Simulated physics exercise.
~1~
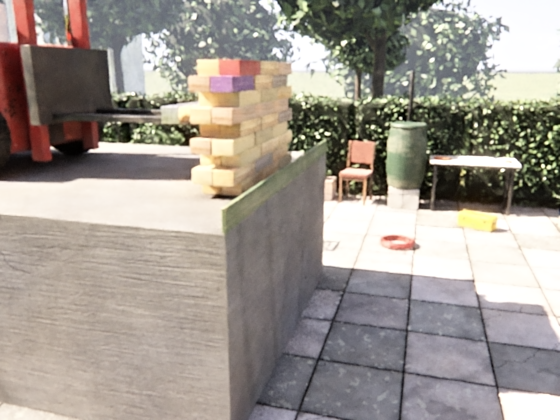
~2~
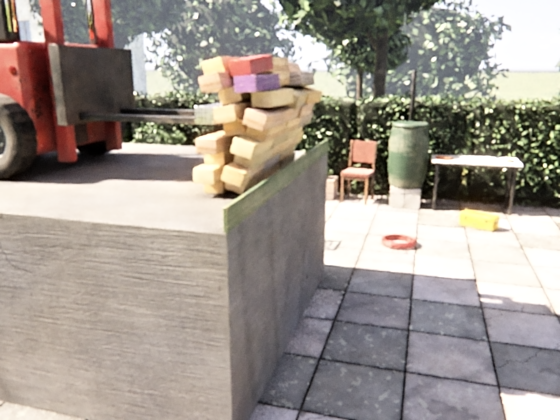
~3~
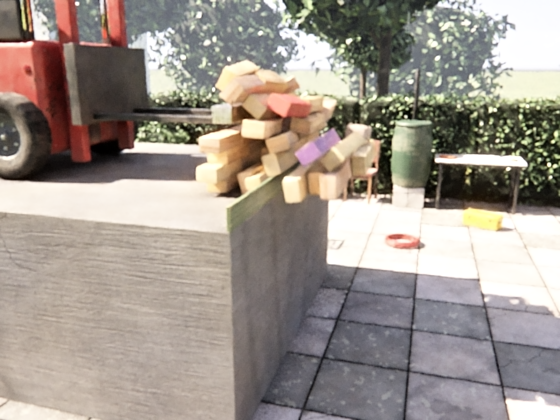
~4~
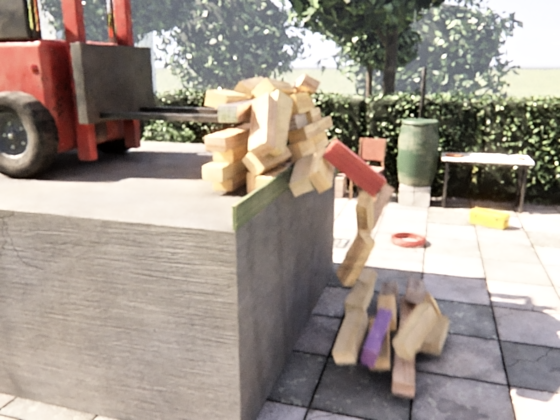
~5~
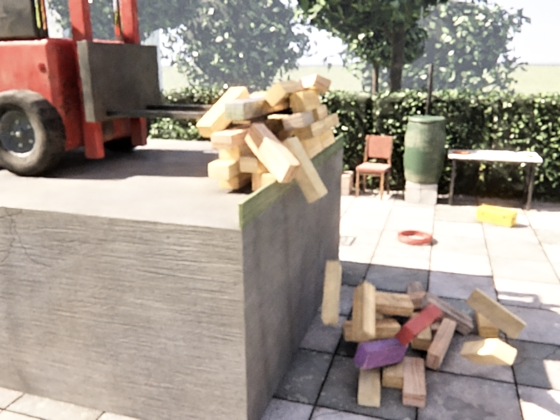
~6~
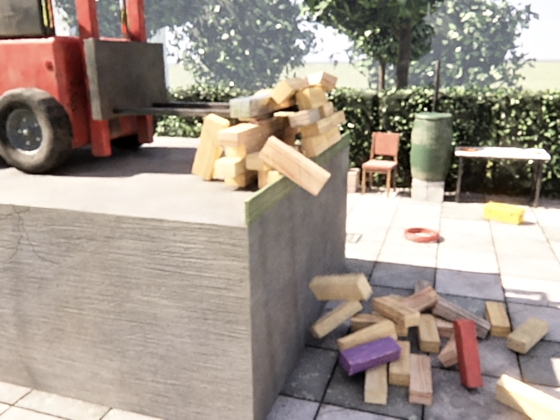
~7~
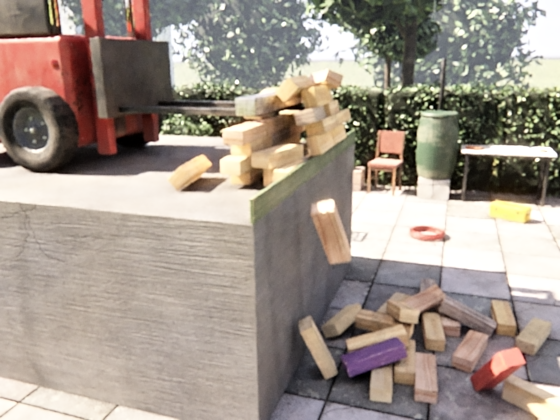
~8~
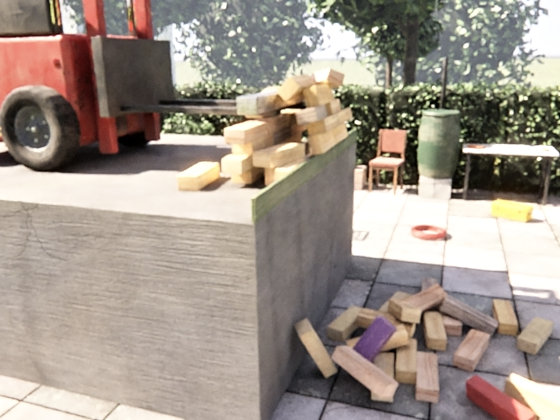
On a sunlit paved yard bordered by a hedge, a neat stack of wooden blocks, one red and one purple near its top, stands near the edge of a raised concrete deck. A red forklift on the left pushes a beam into the stack, and the upper layers skew to the right. The blocks then spill over the edge, the purple and red ones among them, and tumble onto the paving below. The forklift stops while a few more pieces slip off and scatter. Finally, a jumbled heap remains on the deck, with many blocks strewn beneath it.
